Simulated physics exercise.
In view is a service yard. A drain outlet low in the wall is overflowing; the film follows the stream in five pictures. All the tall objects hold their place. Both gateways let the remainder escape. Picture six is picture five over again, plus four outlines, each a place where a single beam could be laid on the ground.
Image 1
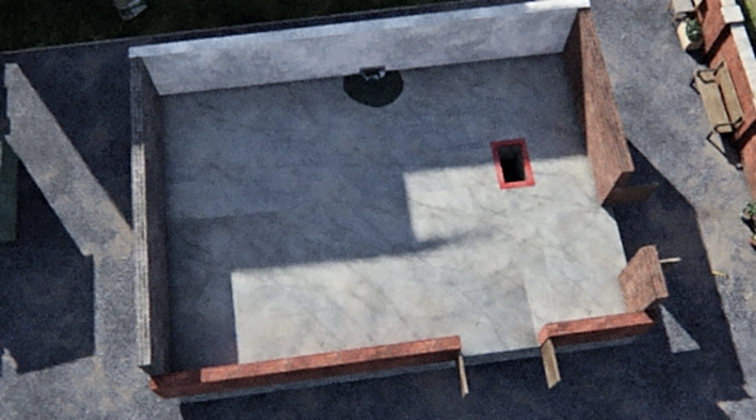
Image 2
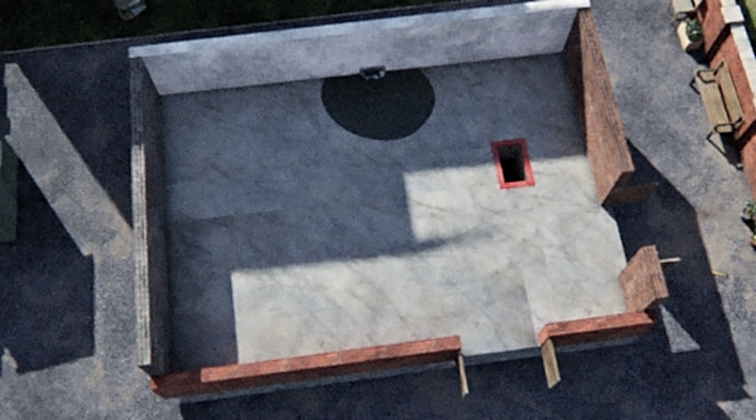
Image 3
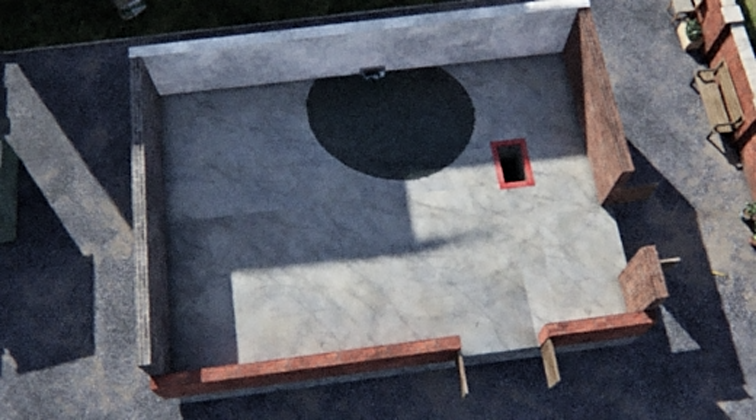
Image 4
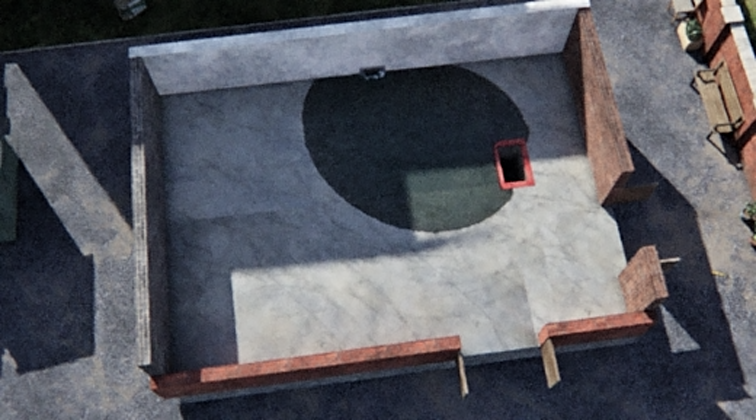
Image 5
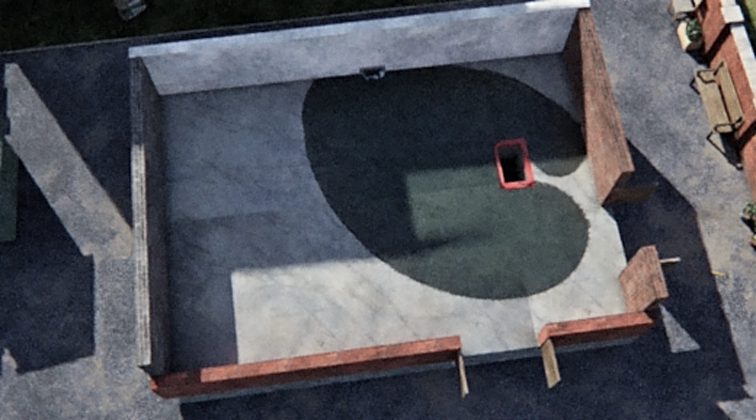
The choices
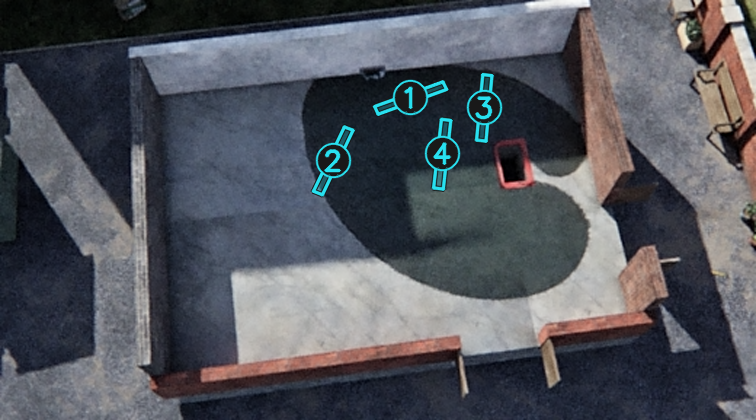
A dark wet patch spreads from an outlet at the back wall of a walled yard, widening across the pale floor toward the lower right, reaching a red-rimmed opening and then surrounding it as the walls stay still.
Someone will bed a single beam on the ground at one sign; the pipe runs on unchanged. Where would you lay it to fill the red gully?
2.
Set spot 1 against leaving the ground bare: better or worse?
Worse.
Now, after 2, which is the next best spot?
Spot 3.
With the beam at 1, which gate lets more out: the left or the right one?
The right gate.
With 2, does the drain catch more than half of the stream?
No, it does not.
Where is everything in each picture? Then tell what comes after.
The first picture shows outfall at (372, 70); red gully at (512, 163); open gate at (609, 240); open gate at (497, 340); front seen at (382, 101), 2 % of the ground wet; red gully still dry.
The second picture shows front seen at (425, 119), 6 % of the ground wet; red gully still dry.
The third picture shows front seen at (462, 148), 13 % of the ground wet; red gully still dry.
The fourth picture shows front seen at (506, 197), 23 % of the ground wet; red gully taking water.
The fifth picture shows front seen at (576, 259), 36 % of the ground wet; red gully taking water.
On the marked copy, 1 from (376, 110) to (444, 85); 2 from (317, 193) to (348, 128); 3 from (481, 140) to (487, 75); 4 from (438, 188) to (446, 119).
With 1, about 7 % of the stream goes into the red gully, about 93 % out by the gates.
With 2, about 25 % of the stream goes into the red gully, about 74 % out by the gates.
With 3, about 19 % of the stream goes into the red gully, about 81 % out by the gates.
With 4, about 8 % of the stream goes into the red gully, about 92 % out by the gates.
